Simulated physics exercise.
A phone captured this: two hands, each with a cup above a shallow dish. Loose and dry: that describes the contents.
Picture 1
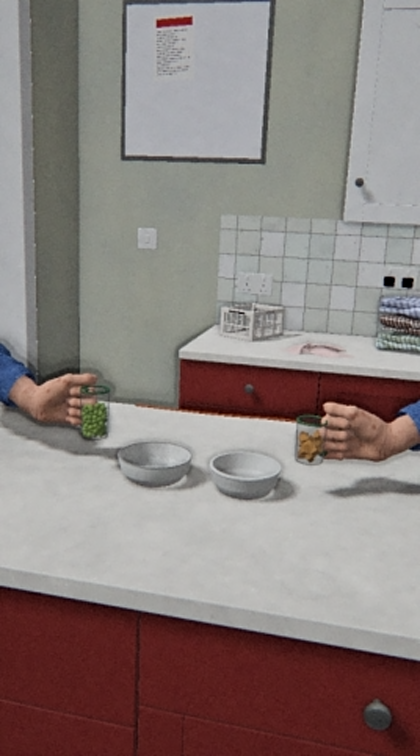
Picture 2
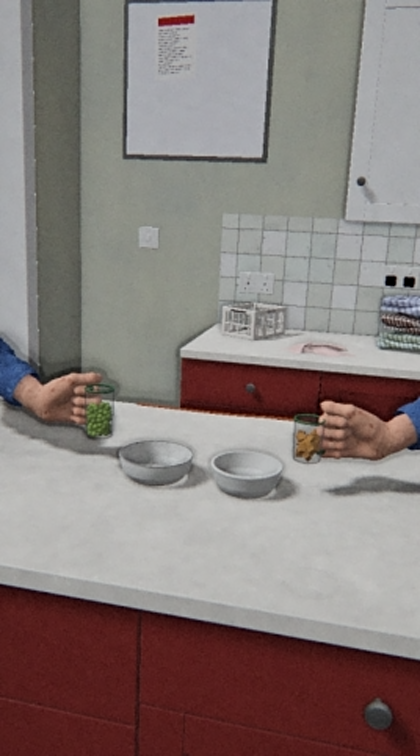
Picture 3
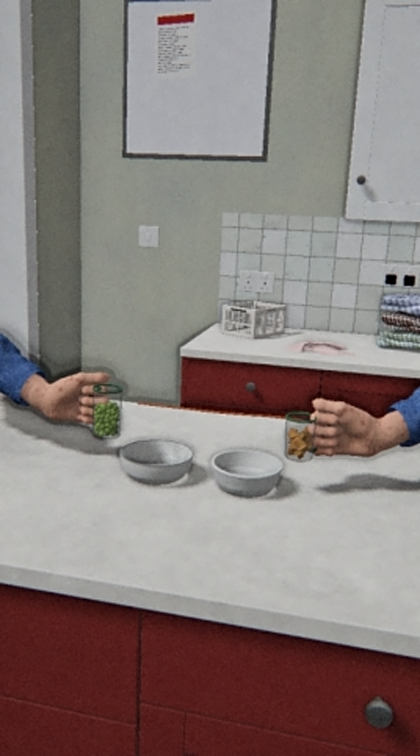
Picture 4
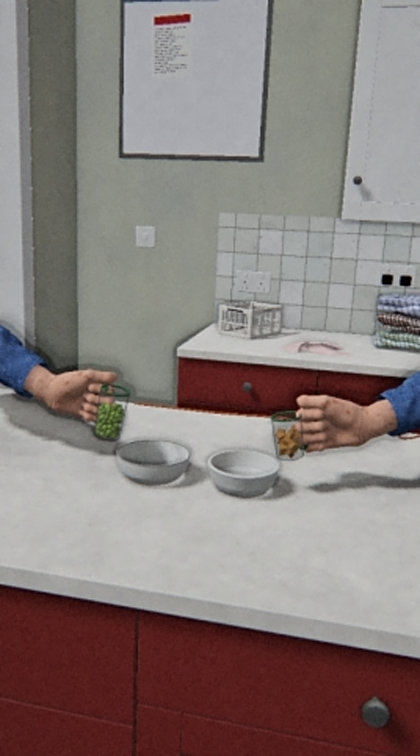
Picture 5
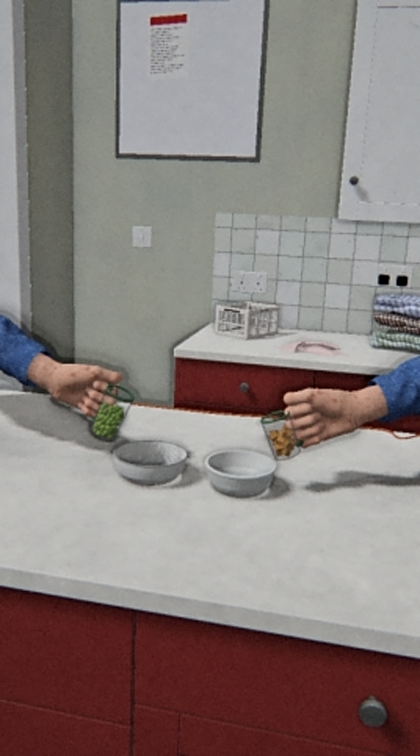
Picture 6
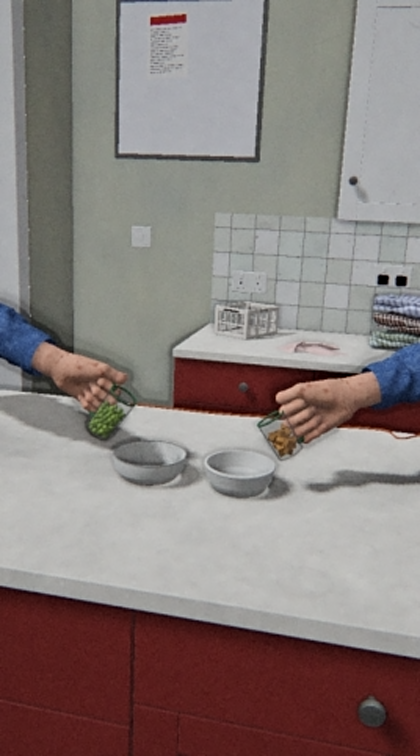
Two hands moving cups of green peas and brown croutons inward above shallow dishes, then gradually tilting both toward each other.
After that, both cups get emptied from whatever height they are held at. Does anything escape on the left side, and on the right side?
My prediction: Left dish: It will contain the whole load; right dish: It will contain the whole load.
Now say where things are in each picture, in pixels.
Left dish at (144, 470), empty; left cup at (95, 413), holding dried peas, just above its dish; right dish at (240, 480), empty; right cup at (311, 441), holding croutons, just above its dish, in the first picture.
Left cup at (99, 412), upright; right cup at (308, 439), upright, in the second picture.
Left cup at (107, 412), upright; right cup at (300, 437), upright, in the third picture.
Left cup at (111, 413), tipped 10°; right cup at (288, 436), tipped 10°, in the fourth picture.
Left cup at (111, 414), tipped 22°; right cup at (281, 436), tipped 22°, in the fifth picture.
Left dish at (138, 468); left cup at (111, 414), tipped 34°; right dish at (234, 479); right cup at (281, 436), tipped 34°, in the sixth picture.
Then, 0.56 s after the last picture, left, all still in the cup; right, all still in the cup.
Then, 1.05 s after the last picture, left, most still in the cup, a small part in the dish, a small part in the air; right, all still in the cup.
Then, 1.47 s after the last picture, left, all in the dish; right, all in the dish.
By the end, left, all in the dish, none outside the dish; right, all in the dish, none outside the dish.
